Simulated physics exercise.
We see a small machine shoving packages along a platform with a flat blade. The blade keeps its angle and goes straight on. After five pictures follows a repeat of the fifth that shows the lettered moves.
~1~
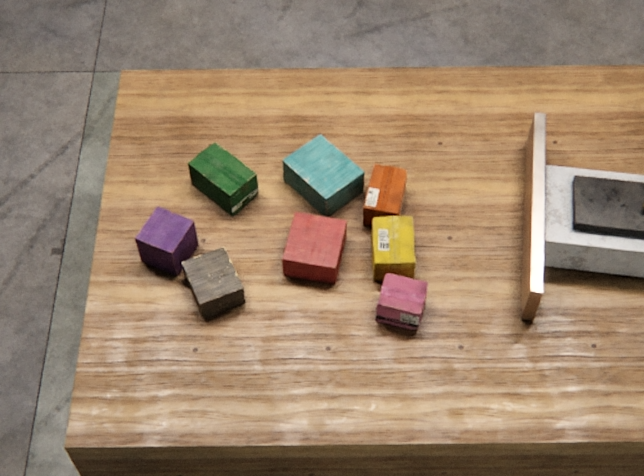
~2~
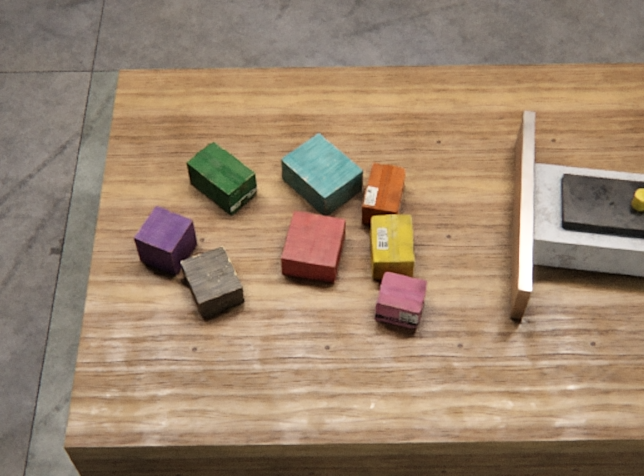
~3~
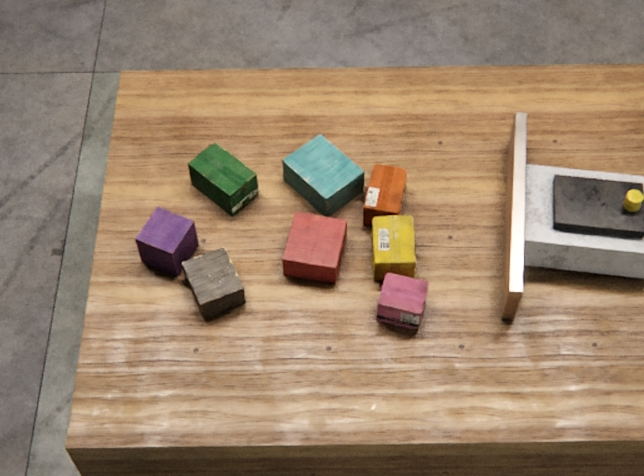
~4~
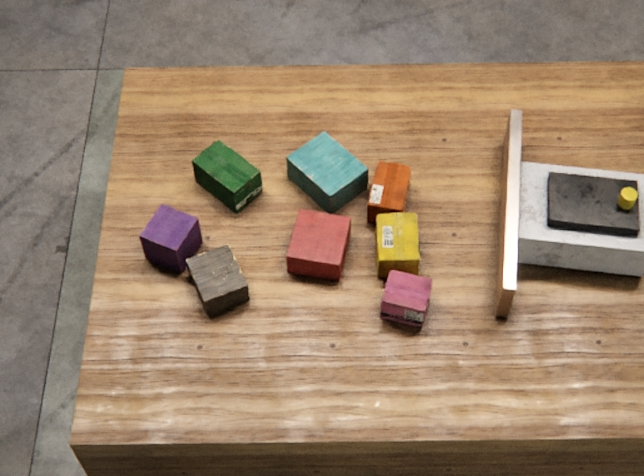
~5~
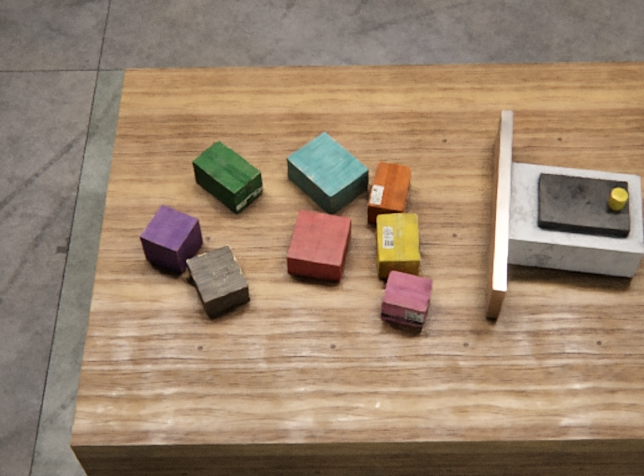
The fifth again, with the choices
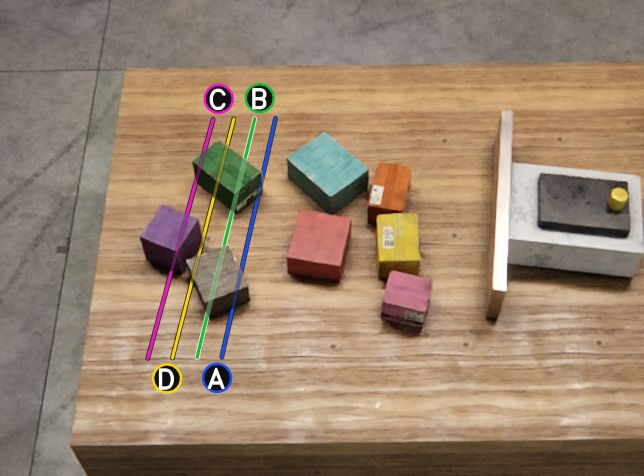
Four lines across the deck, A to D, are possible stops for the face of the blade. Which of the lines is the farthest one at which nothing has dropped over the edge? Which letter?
Nothing falls up to B.
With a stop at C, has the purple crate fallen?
Yes.
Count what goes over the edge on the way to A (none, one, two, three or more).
In all, none.
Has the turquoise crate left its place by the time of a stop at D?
Yes.
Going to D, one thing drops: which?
It is the purple crate.
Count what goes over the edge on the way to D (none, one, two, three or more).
By then, one.
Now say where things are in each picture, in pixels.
The first frame shows pink parcel (402, 302); green box (224, 179); turquoise crate (324, 176).
The second frame shows robot (600, 203); red crate (314, 247).
The third frame shows robot (592, 204); black crate (214, 283).
The fourth frame shows robot (586, 201); purple crate (172, 238).
The fifth frame shows robot (576, 202); green box (228, 177); turquoise crate (328, 173); red crate (320, 246).
On the marked copy, A at (251, 228); B at (228, 228); C at (183, 229); D at (206, 228).
Taking B. A third of the way, robot (477, 203); pink parcel (364, 301); orange parcel (382, 195).
Two thirds of the way, robot (378, 204); green box (203, 182); black crate (201, 285).
When it is over, robot (300, 205); purple crate (106, 238); green box (133, 173); nothing has fallen.
As for the rest, A is safe but short; C drops the purple crate and green box; D drops the purple crate.
